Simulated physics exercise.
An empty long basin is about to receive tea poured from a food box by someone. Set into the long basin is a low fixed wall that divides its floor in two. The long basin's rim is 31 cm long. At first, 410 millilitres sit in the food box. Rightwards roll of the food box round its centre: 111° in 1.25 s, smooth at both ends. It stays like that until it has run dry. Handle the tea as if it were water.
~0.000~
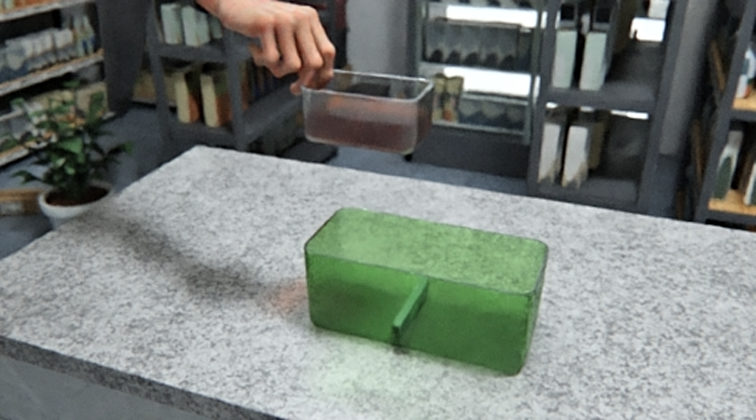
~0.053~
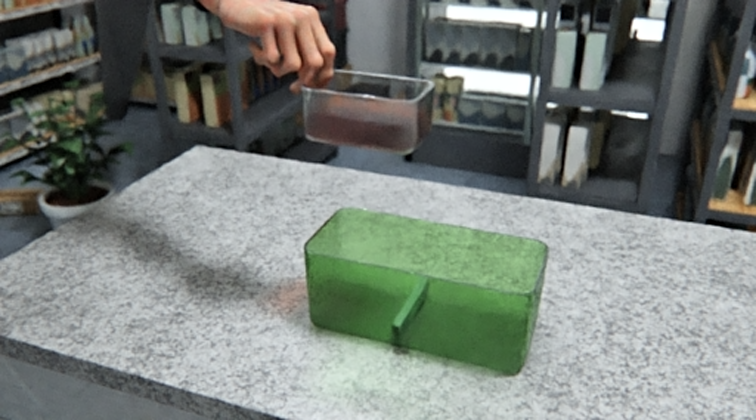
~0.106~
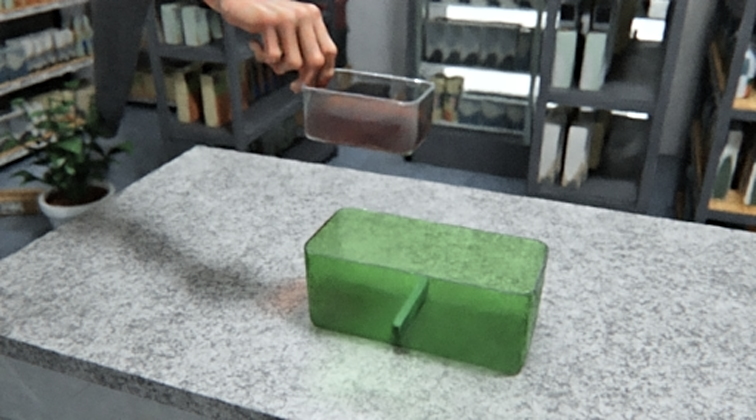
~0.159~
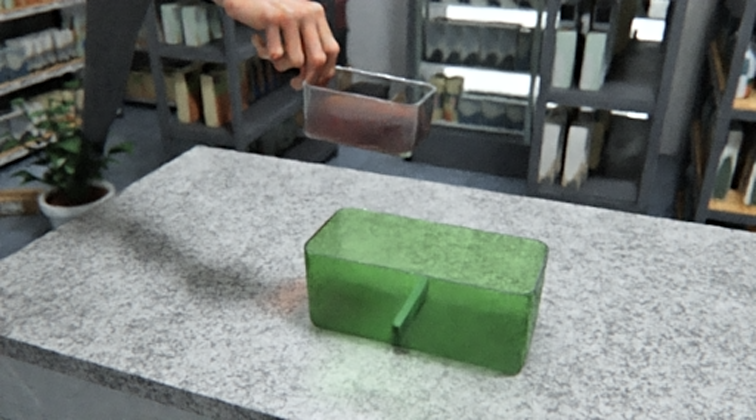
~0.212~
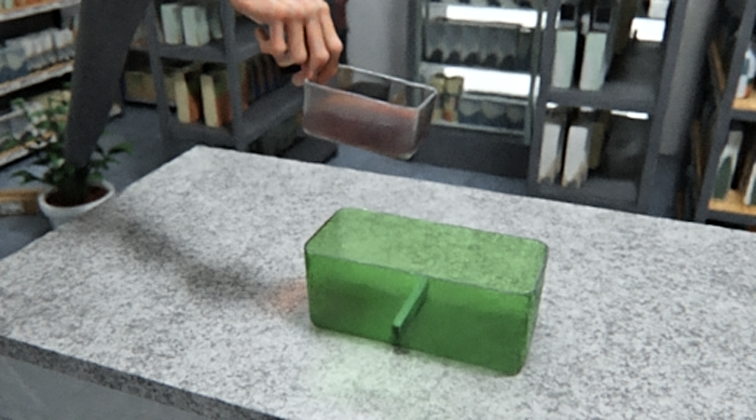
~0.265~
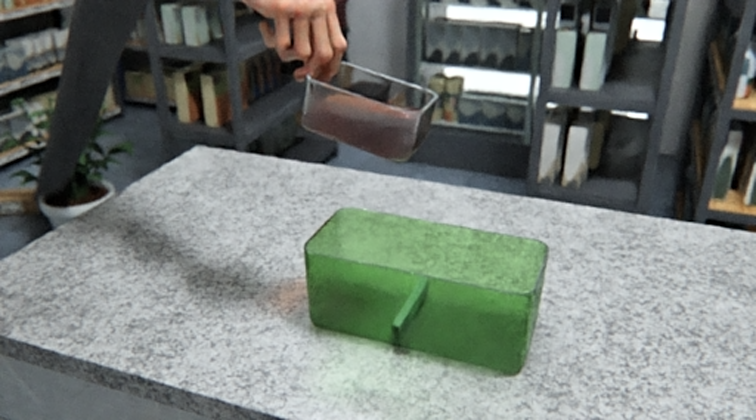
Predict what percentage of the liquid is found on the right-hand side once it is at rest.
About 89 % is on the right.
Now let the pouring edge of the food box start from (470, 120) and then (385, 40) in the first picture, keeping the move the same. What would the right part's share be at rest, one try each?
Roughly 95 per cent the first time and 60 per cent the second.
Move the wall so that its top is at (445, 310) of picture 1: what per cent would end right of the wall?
With the wall placed like that, close to 55 per cent.
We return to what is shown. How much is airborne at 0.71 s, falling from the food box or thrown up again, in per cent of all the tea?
Near 40 per cent of it all.
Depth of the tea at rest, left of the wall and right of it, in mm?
Left part about 2 mm deep, right part about 18 mm deep.
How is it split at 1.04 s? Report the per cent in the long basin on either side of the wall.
About 4 % left, 72 % right.
After 0.71 s the tilt is 67° and 53 per cent is still to pour, 0 is left of the wall and 7 right of it.
After 1.04 s the tilt is 103° and 10 per cent is still to pour, 4 is left of the wall and 72 right of it.
After 1.38 s the tilt is 111° and 0 per cent is still to pour, 10 is left of the wall and 88 right of it.
After 1.75 s the tilt is 111° and 0 per cent is still to pour, 10 is left of the wall and 89 right of it.
In the end 10 per cent lies left of the wall, 89 right of it and 1 outside.
